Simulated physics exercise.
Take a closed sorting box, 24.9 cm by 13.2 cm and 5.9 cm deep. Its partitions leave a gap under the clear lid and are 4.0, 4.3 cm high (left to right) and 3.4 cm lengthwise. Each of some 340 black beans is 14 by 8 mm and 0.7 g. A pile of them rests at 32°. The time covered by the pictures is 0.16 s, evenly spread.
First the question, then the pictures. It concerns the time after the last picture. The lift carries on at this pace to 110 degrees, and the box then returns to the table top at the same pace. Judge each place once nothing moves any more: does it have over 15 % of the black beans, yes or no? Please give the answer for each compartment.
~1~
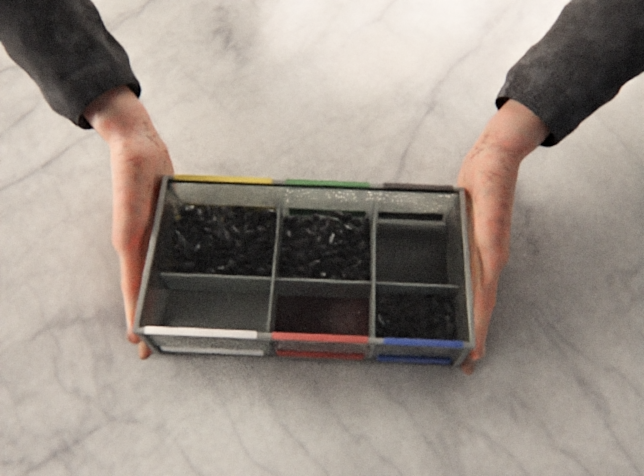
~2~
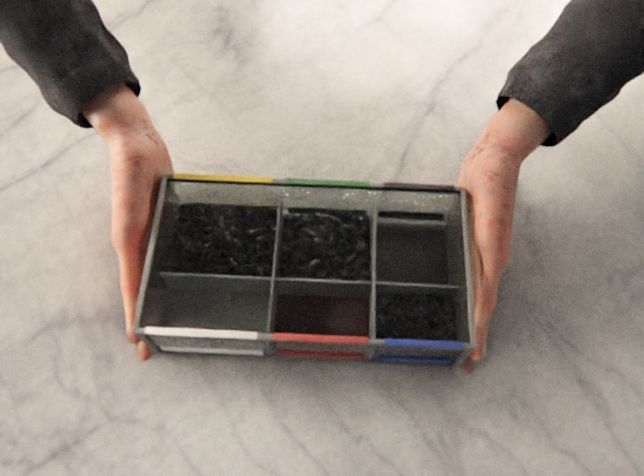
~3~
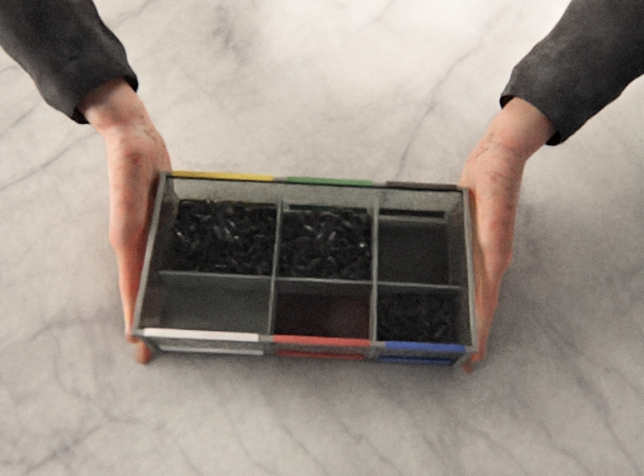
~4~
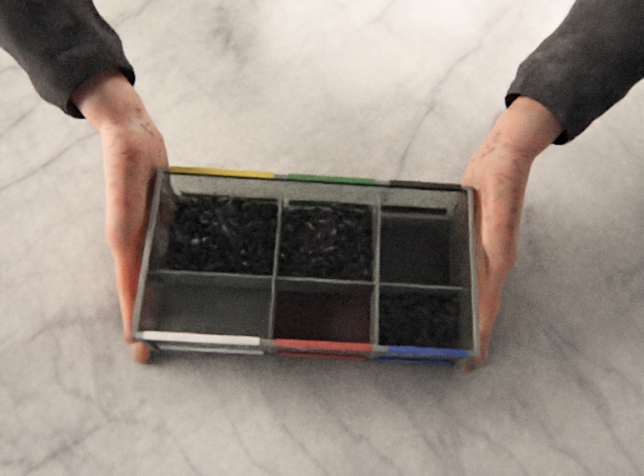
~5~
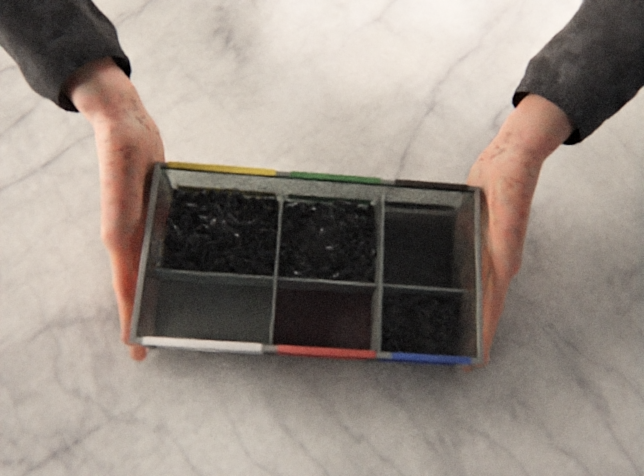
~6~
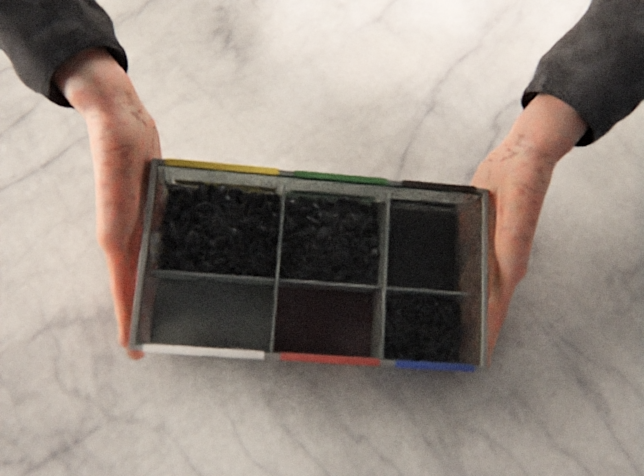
Red: Yes, blue: Yes, green: No, yellow: No, white: Yes, black: No.
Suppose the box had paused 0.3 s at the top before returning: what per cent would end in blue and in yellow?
You'd end up with blue at 35 per cent and yellow at 0 per cent.
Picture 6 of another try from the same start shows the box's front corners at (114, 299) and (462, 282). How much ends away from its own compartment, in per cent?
My guess is close to 25 per cent.
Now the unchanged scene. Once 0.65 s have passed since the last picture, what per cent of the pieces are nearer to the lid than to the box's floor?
80 %.
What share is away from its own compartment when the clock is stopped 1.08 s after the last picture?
Near 70 per cent of it.
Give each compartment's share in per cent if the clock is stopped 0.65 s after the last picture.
Shares - red: 20, blue: 25, green: 20, yellow: 20, white: 15, black: 0.
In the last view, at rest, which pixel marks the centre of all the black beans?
I'd say roughly (341, 327).
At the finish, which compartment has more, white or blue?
I'd say the blue side has more in it.
Then, 0.65 s after the last picture, tilt 110 degrees; red 20 %, blue 25 %, green 20 %, yellow 20 %, white 15 %.
Then, 1.08 s after the last picture, tilt 49 degrees; red 40 %, blue 30 %, green 5 %, yellow 5 %, white 25 %.
Then, 1.59 s after the last picture, tilt 0 degrees; red 40 %, blue 35 %, green 5 %, yellow 5 %, white 25 %.
In the end, red 40 %, blue 35 %, green 5 %, yellow 5 %, white 25 %, black 0 %.
